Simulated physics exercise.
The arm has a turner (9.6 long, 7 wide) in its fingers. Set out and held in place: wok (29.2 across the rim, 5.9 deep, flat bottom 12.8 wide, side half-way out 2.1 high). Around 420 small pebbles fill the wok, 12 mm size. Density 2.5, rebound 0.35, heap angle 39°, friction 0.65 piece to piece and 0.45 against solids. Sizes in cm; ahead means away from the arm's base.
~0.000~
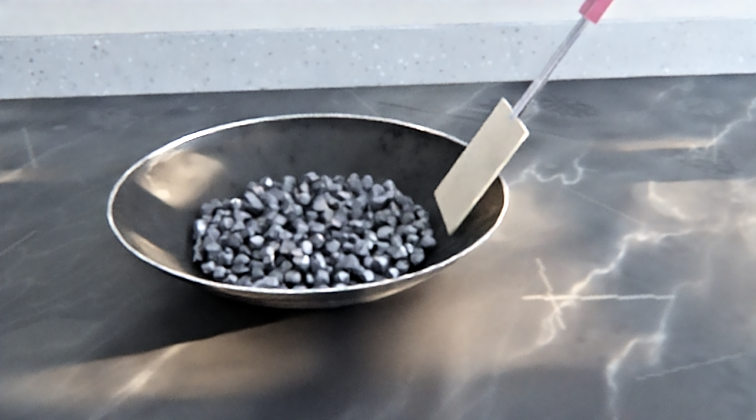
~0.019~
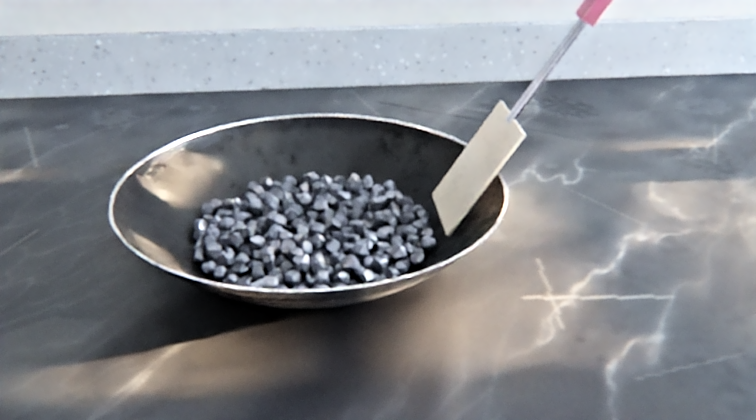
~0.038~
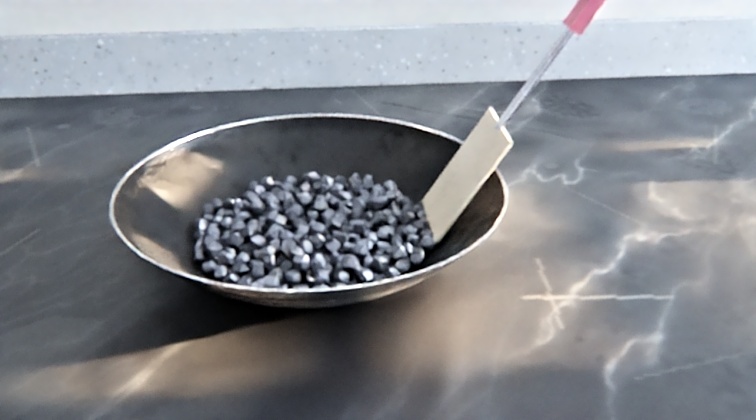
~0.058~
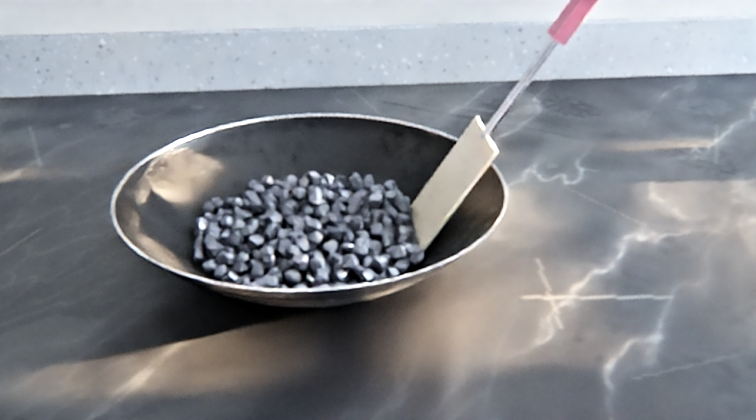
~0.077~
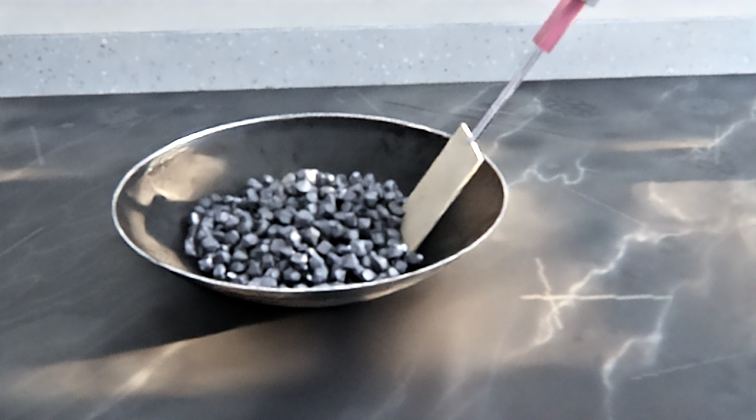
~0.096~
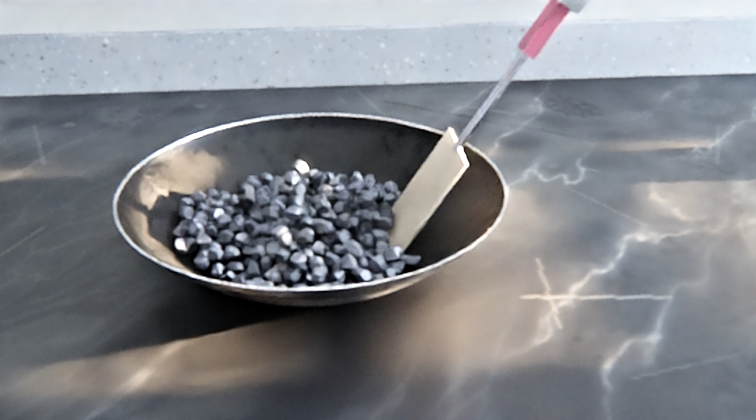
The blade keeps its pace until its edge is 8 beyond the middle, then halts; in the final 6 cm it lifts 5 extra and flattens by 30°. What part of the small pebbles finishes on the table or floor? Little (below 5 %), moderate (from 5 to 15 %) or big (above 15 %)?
A little share, below 5 %, ends on the table or floor.
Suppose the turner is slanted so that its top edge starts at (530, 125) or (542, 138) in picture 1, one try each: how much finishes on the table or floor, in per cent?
Some 0 and 5 per cent.
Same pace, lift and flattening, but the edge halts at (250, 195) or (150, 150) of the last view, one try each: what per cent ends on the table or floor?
About 0 and 25 per cent.
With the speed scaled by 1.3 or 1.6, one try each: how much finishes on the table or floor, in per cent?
About 5 and 10 per cent.
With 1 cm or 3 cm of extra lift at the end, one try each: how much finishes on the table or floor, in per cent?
About 5 and 5 per cent.
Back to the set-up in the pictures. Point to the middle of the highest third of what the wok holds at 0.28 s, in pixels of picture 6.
Around (193, 206).
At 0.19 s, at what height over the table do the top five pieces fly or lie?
Roughly 5 cm.
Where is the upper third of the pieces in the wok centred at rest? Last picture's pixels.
Near (182, 209).
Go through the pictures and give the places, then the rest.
In the first frame, the turner top edge at (515, 115), sloping 57°; upper third of the load around (318, 224), from x 200 to 430, top at y 180; 415 in the wok.
In the second frame, the turner top edge at (513, 117), sloping 57°; upper third of the load around (318, 223), from x 200 to 430, top at y 180.
In the third frame, the turner top edge at (501, 124), sloping 57°; upper third of the load around (318, 223), from x 200 to 430, top at y 175.
In the fourth frame, the turner top edge at (487, 133), sloping 57°; upper third of the load around (312, 222), from x 200 to 415, top at y 175.
In the fifth frame, the turner top edge at (472, 140), sloping 57°; upper third of the load around (302, 218), from x 190 to 415, top at y 175.
In the sixth frame, the turner top edge at (458, 146), sloping 57°; upper third of the load around (292, 216), from x 180 to 415, top at y 170; 415 in the wok.
After 0.19 s, sloping 57°, highest piece 6 above the table; 415 in the wok.
After 0.28 s, sloping 45°, highest piece 7 above the table; 415 in the wok.
After 0.52 s, sloping 27°, highest piece 7 above the table; 405 in the wok, 5 on the table or floor, 5 on the blade or in flight.
After 1.58 s, sloping 27°, highest piece 7 above the table; 403 in the wok, 12 on the table or floor.
In the end, 403 in the wok, 12 on the table or floor. That is 3 % on the table or floor.
